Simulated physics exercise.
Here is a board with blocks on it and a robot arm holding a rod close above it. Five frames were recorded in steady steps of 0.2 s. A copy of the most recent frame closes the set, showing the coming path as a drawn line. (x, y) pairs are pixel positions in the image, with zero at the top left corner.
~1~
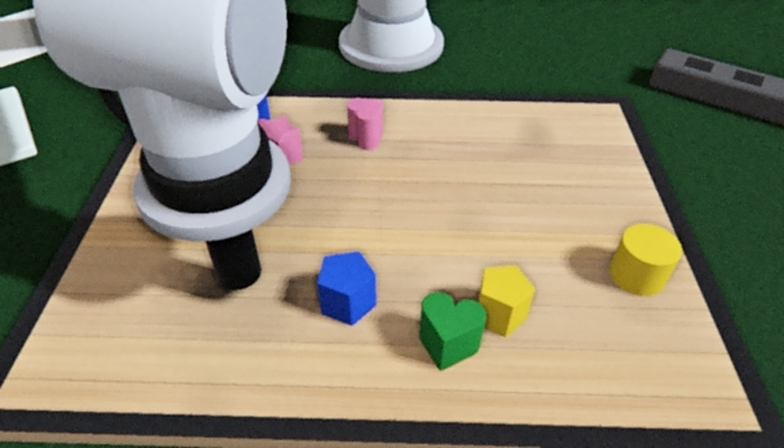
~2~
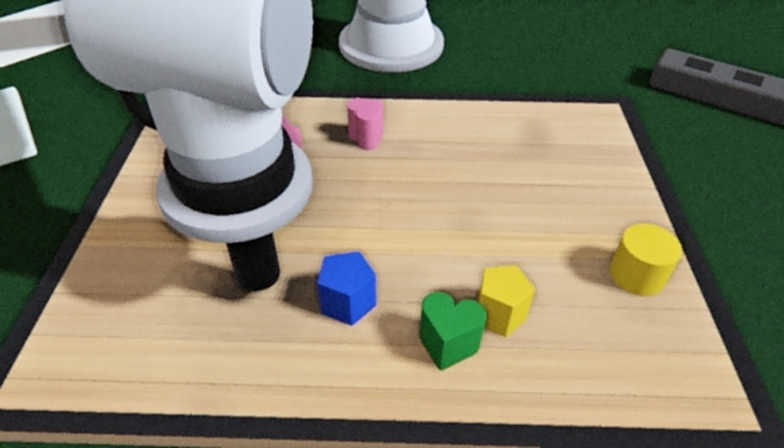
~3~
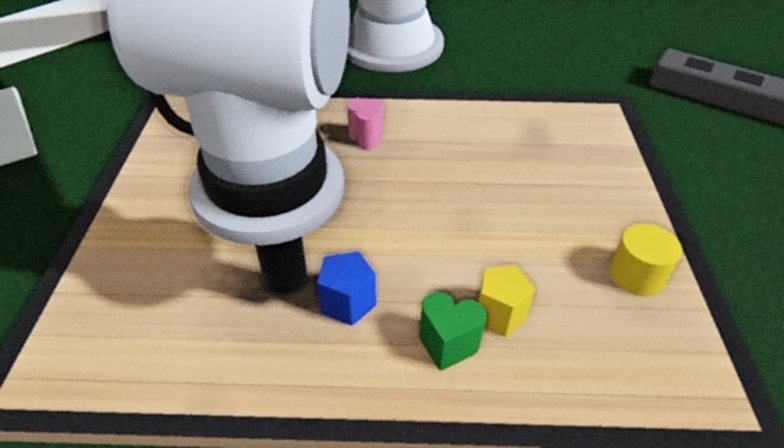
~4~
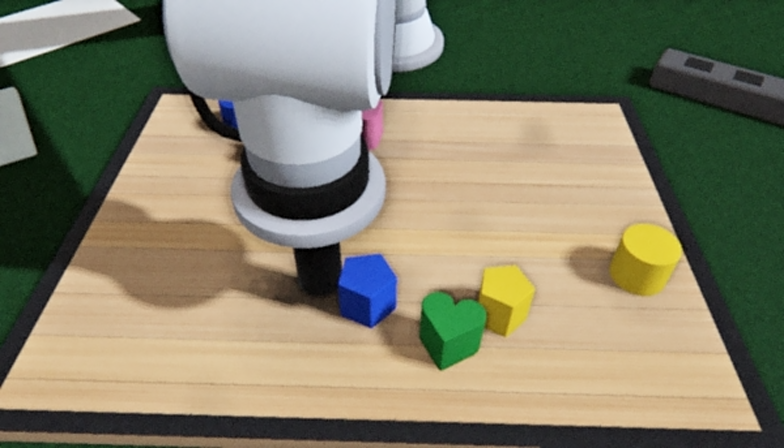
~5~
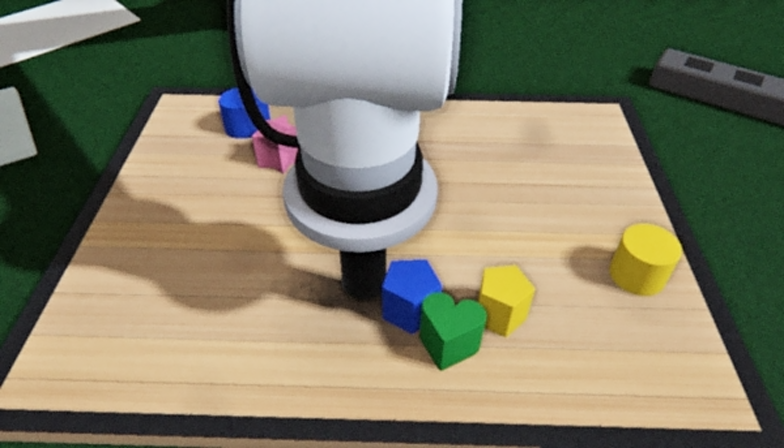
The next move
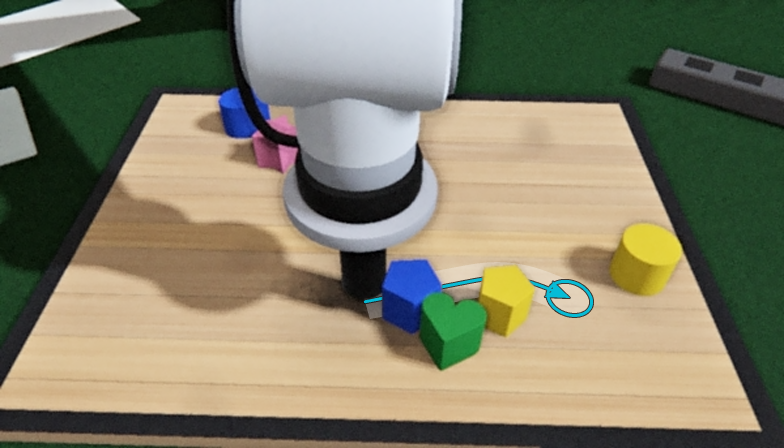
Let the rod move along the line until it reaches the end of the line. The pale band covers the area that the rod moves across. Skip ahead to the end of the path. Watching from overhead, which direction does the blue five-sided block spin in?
Clockwise rotation.
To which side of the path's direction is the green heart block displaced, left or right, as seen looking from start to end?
Its sideways move is to the right.
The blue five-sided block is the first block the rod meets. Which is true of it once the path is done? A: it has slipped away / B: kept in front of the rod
A - it has slipped away.
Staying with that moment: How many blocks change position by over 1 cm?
There will be three or more blocks that move more than 1 cm.
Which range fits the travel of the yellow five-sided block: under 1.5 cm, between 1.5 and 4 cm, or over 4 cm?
Covers over 4 cm.
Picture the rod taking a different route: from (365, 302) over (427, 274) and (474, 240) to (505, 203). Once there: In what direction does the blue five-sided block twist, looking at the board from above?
From above, it turns clockwise.
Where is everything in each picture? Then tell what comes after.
The first picture shows tip of the rod (240, 274), middles of tops, blue five-sided block (345, 271), green heart block (452, 314), yellow five-sided block (506, 284), yellow disc (652, 243).
The second picture shows rod (259, 275), nothing pushed.
The third picture shows rod (286, 277), nothing pushed.
The fourth picture shows rod (321, 279), blue five-sided block (366, 273).
The fifth picture shows rod (364, 282), blue five-sided block (411, 278), green heart block (453, 314), yellow five-sided block (506, 284), yellow disc (652, 243).
The line goes from (365, 302) through (434, 288) and (501, 278) to (570, 298).
The first path, step by step. One third of the way, rod (437, 269); blue five-sided block (482, 278), turned 35° clockwise; green heart block (478, 327), turned 40° clockwise; yellow five-sided block (531, 289).
Two thirds of the way, rod (505, 259); blue five-sided block (529, 281), turned 65° clockwise; green heart block (478, 327), turned 40° clockwise; yellow five-sided block (573, 308), turned 30° clockwise.
At the end, rod (577, 279); blue five-sided block (575, 303), turned 95° clockwise; green heart block (478, 327), turned 40° clockwise; yellow five-sided block (602, 344), turned 65° clockwise; yellow disc unmoved.
